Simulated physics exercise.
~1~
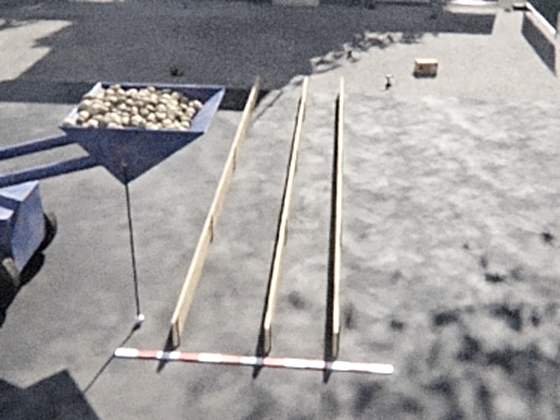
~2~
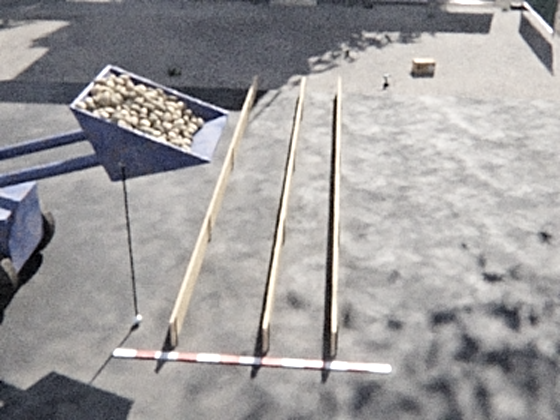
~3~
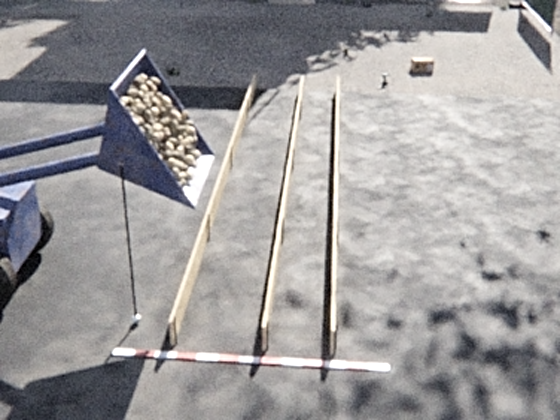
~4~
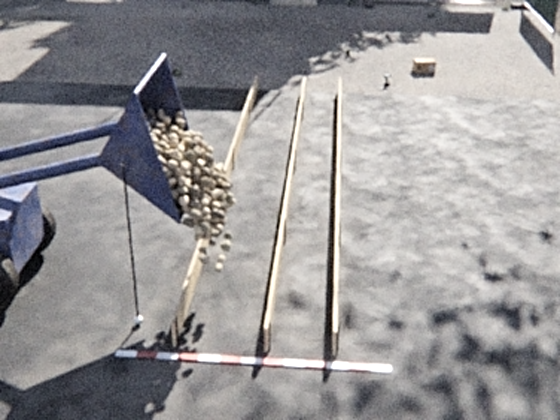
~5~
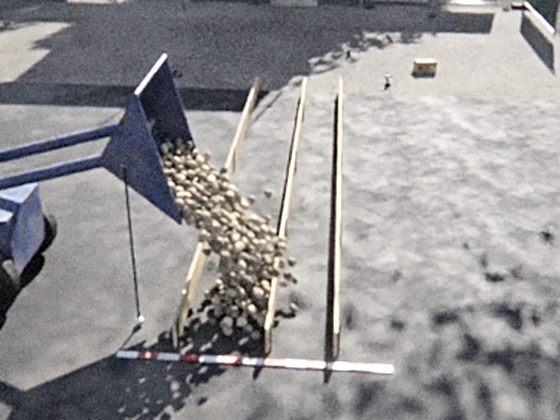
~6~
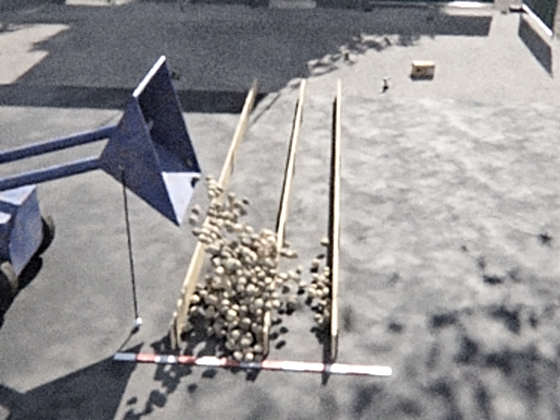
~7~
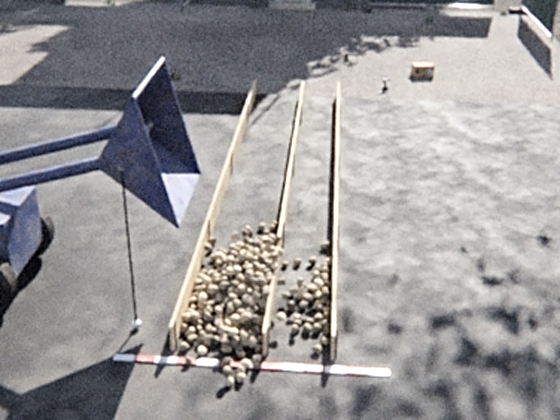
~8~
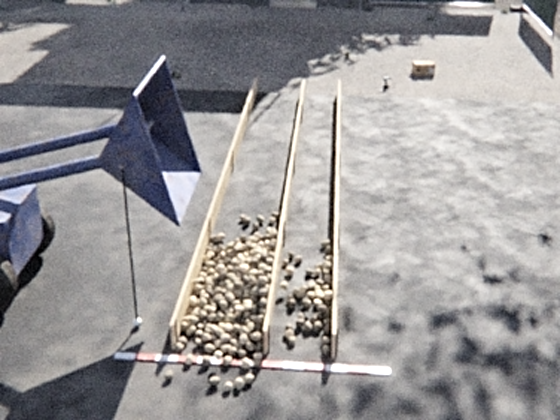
A blue loader bucket full of round, pale stones tipped steeply to the right and poured them out between wooden planks on the ground, leaving the bucket empty and most of the stones heaped in the left bay, with a smaller share in the right one.
